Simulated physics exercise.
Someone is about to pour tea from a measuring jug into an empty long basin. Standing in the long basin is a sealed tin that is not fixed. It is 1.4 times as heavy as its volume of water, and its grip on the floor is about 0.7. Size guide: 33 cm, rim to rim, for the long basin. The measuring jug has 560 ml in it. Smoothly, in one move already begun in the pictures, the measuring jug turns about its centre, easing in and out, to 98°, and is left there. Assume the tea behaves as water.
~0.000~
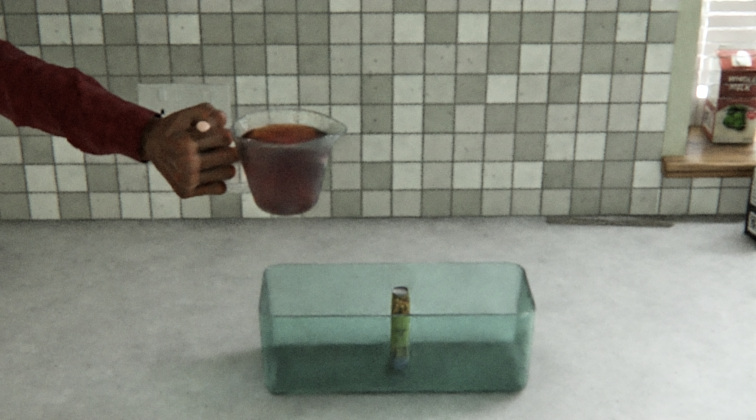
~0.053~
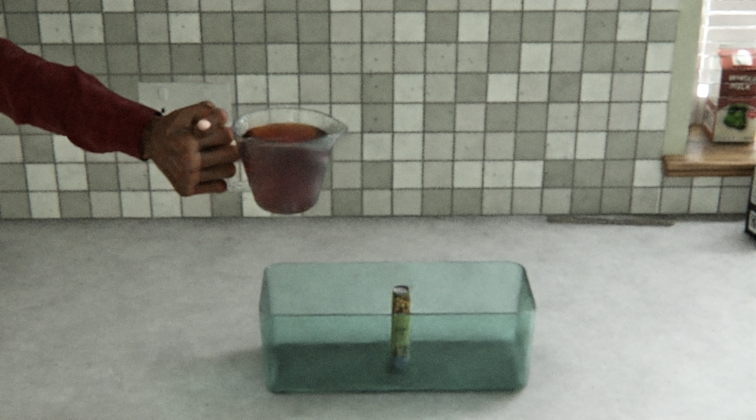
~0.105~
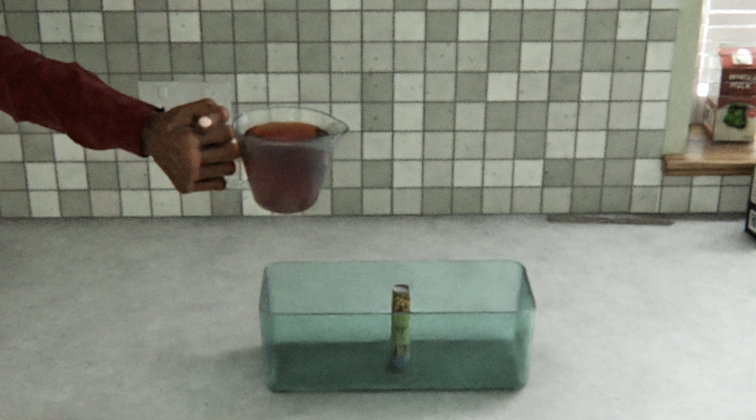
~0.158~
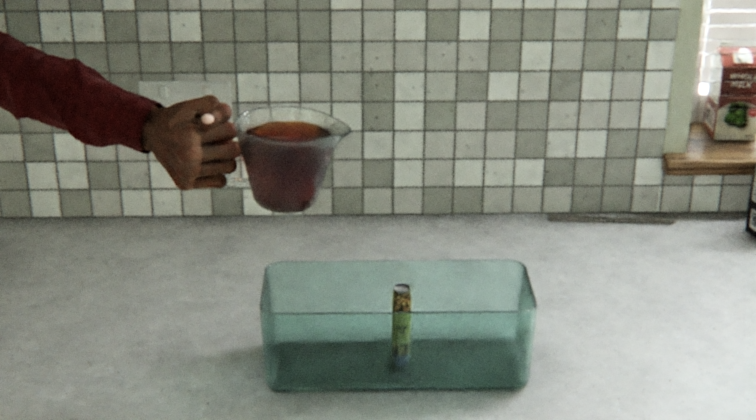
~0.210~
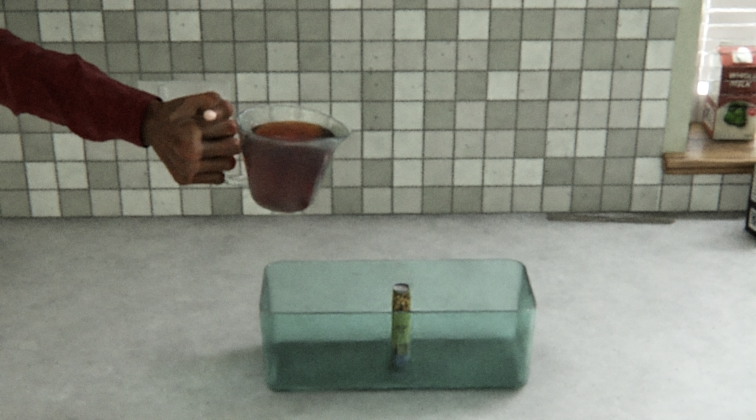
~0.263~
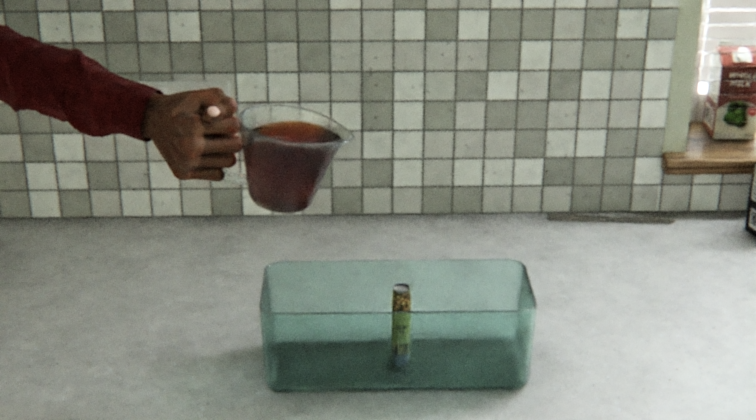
On a grey kitchen counter stood a clear greenish basin with a small tin inside, and above it a hand in a dark red sleeve slowly tilted a glass jug of tea slightly to the right.
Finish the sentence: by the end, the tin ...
By the end, the tin has toppled.
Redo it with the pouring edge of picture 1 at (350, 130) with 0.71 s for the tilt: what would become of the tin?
After that, the tin overturns.
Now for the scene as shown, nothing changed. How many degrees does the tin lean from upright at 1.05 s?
Tilt: Around 0°.
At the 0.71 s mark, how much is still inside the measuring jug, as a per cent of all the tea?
Some 68 % of it is still there.
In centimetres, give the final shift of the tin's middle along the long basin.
All told, the tin's centre has moved close to 7.0 cm.
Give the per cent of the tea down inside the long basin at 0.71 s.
About 9%.
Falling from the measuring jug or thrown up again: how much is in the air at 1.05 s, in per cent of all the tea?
Near 18 in a hundred.
By 0.71 s the tilt is 59° and 68 per cent is still to pour; the tin stands where it began.
By 1.05 s the tilt is 91° and 14 per cent is still to pour; the tin stands where it began.
By 1.39 s the tilt is 98° and 0 per cent is still to pour; the tin lies on its side.
By 1.77 s the tilt is 98° and 0 per cent is still to pour; the tin lies on its side.
At rest the tin lies on its side.
